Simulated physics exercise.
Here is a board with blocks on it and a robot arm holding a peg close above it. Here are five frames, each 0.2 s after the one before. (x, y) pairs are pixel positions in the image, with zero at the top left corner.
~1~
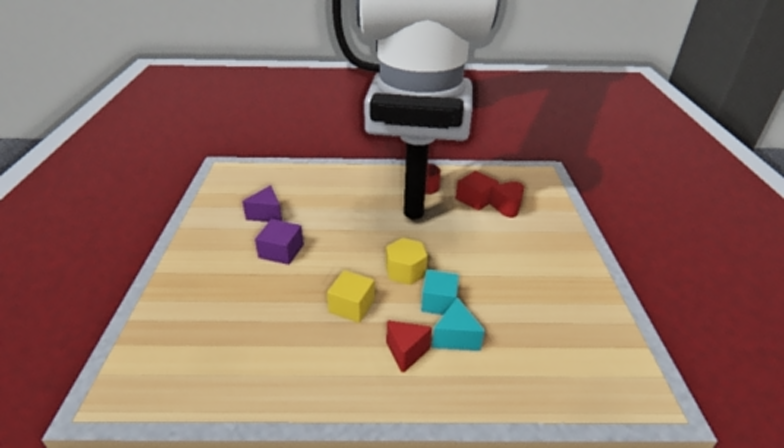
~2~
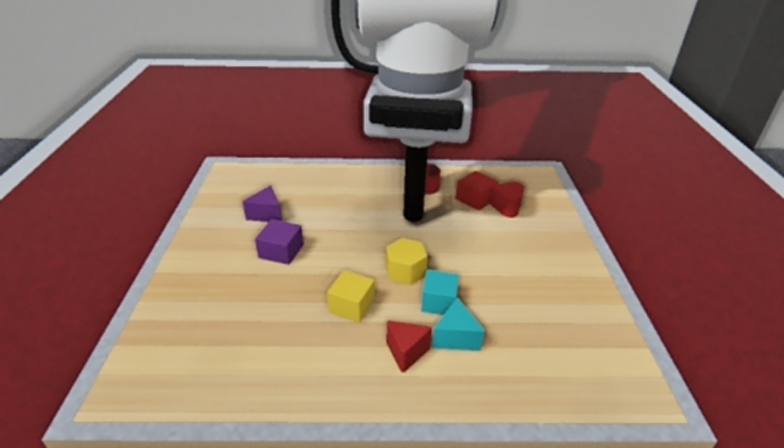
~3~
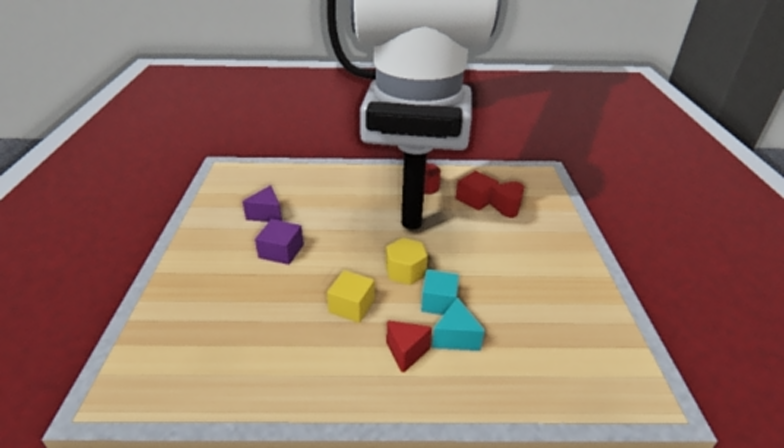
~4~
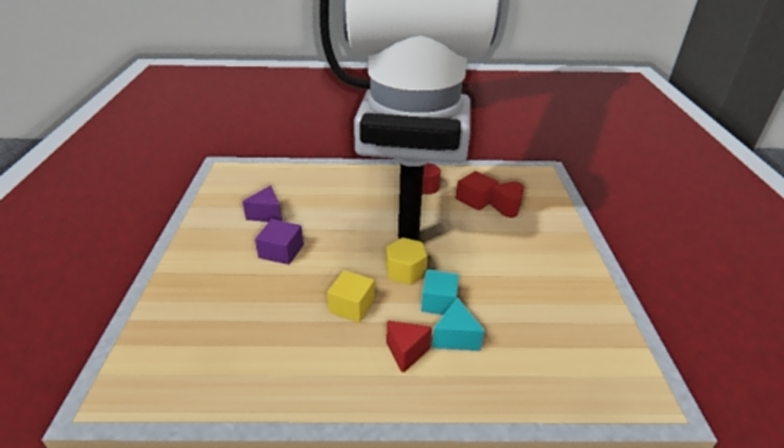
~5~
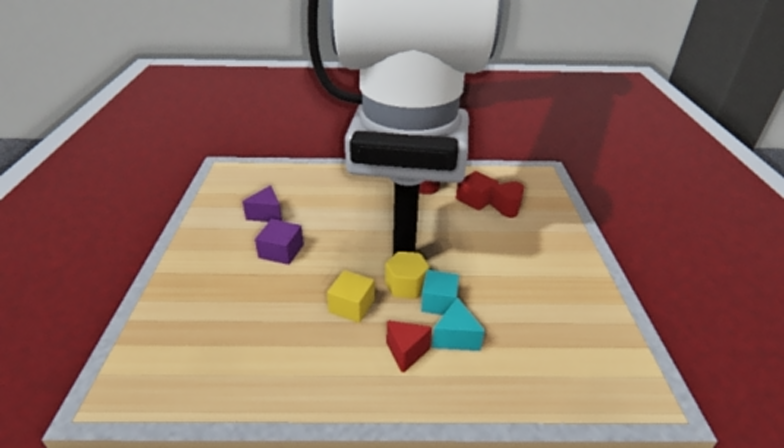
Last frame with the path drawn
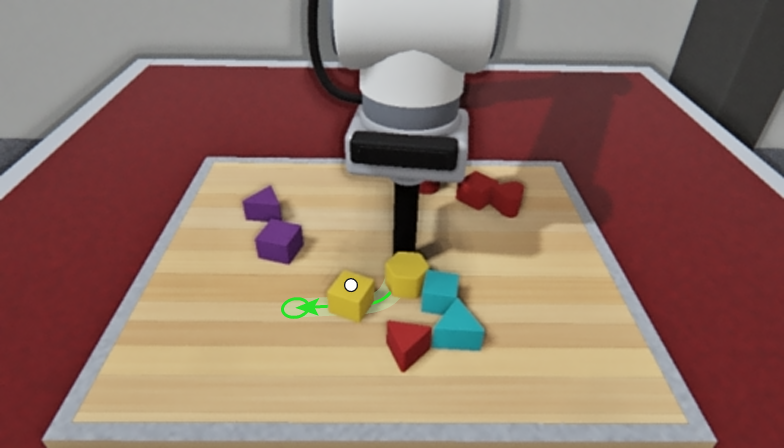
We see a robot arm holding a black peg above a board of colored blocks; the peg moves toward the viewer, then nudges the yellow hexagon slightly nearer the turquoise square, while the other blocks stay still.
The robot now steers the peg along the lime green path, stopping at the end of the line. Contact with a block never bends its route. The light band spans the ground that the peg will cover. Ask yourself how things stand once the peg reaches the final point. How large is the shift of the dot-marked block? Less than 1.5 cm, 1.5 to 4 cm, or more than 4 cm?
The over 4 cm band.
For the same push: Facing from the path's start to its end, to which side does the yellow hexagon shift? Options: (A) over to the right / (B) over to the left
My answer is option B.
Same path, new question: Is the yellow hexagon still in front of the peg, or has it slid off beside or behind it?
It is no longer ahead.
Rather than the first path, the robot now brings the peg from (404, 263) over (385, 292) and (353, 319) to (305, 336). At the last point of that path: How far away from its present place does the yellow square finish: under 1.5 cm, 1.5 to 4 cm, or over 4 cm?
Past 4 cm.
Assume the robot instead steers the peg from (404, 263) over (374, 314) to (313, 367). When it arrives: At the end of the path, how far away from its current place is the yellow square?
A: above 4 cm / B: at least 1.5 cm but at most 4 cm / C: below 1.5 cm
My pick is B.
Path on the board, from (404, 263) over (390, 293) and (346, 305) to (296, 308); the dot is on the yellow square.
On the path given first. One third of the way, peg (389, 287); yellow hexagon (410, 293), turned 55° anticlockwise; turquoise square (449, 287), turned 10° anticlockwise.
Two thirds of the way, peg (345, 299); yellow square (307, 293); yellow hexagon (410, 294), turned 55° anticlockwise; turquoise square (449, 287), turned 10° anticlockwise.
At the end, peg (295, 301); yellow square (262, 306), turned 40° anticlockwise; yellow hexagon (410, 294), turned 55° anticlockwise; red triangle in place; turquoise square (449, 287), turned 10° anticlockwise.
